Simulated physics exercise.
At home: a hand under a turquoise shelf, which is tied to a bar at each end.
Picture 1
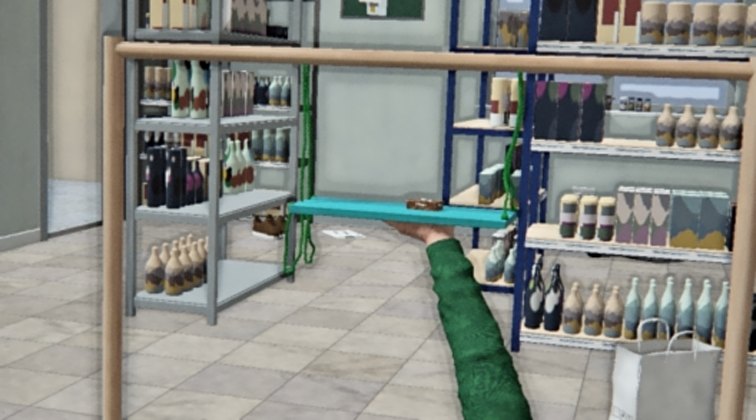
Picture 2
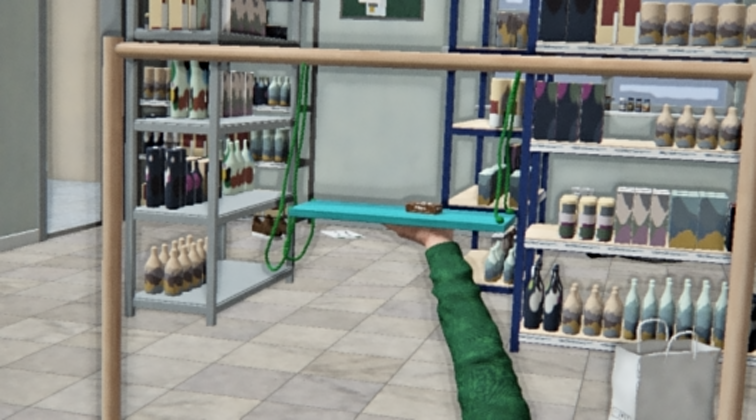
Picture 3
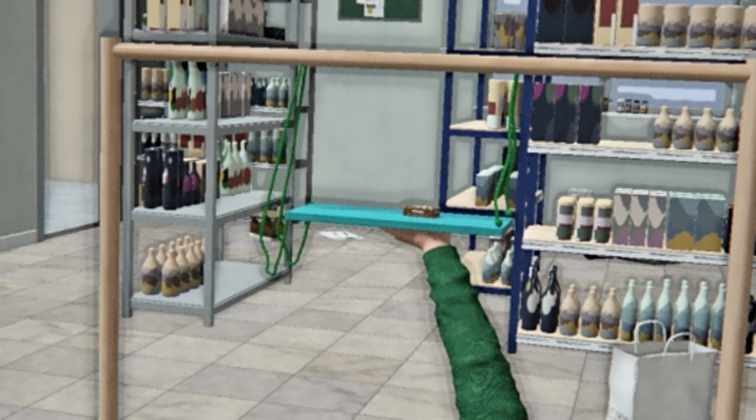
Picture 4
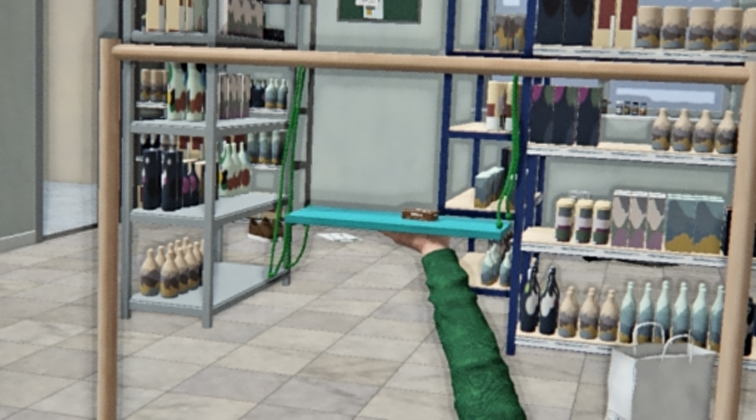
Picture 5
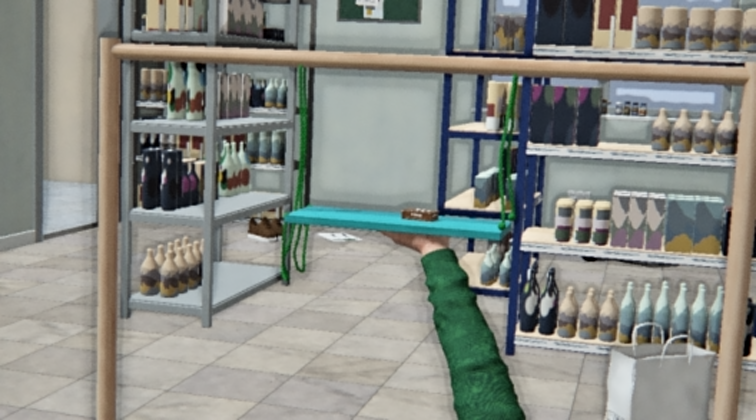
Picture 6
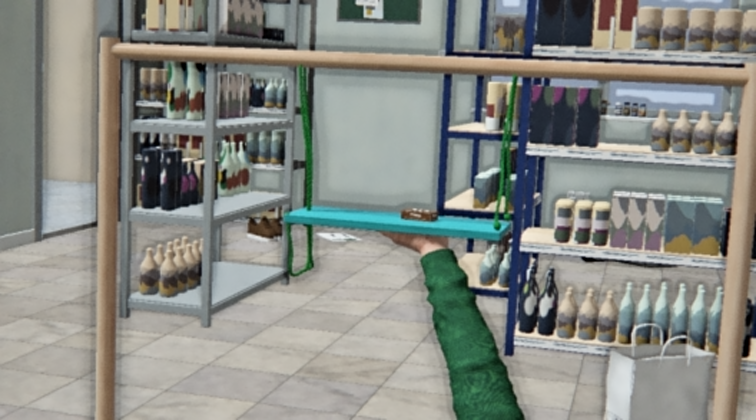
At first, a hand in a green sleeve supports a turquoise shelf carrying a small brown object, with green cords running to a bar above. The hand and shelf sink very slightly as the slack cords sway, and finally the left cord hangs in a loop while the right is nearly straight.
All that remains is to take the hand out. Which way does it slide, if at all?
The brown matchbox drops leftwards.
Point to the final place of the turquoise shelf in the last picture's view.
Near (416, 292).
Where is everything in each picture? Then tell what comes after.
In the first picture, brown matchbox (425, 205); turquoise shelf (394, 217).
In the second picture, brown matchbox (424, 208).
In the third picture, brown matchbox (422, 212).
In the fourth picture, brown matchbox (420, 215); turquoise shelf (390, 227).
In the fifth picture, brown matchbox (420, 215).
In the sixth picture, brown matchbox (420, 215); turquoise shelf (389, 228); left shoelaces slack, hanging in a loop; right shoelaces almost straight.
Then, 0.40 s on from there, board tipped 14° down to the left; matchbox sliding near (334, 252).
Then, 0.94 s on from there, board tipped 32° down to the left; matchbox on the floor.
Then, 1.48 s on from there, board tipped 38° down to the left; matchbox on the floor.
In the end, board tipped 42° down to the left; matchbox on the floor. The brown matchbox slides off to the left.
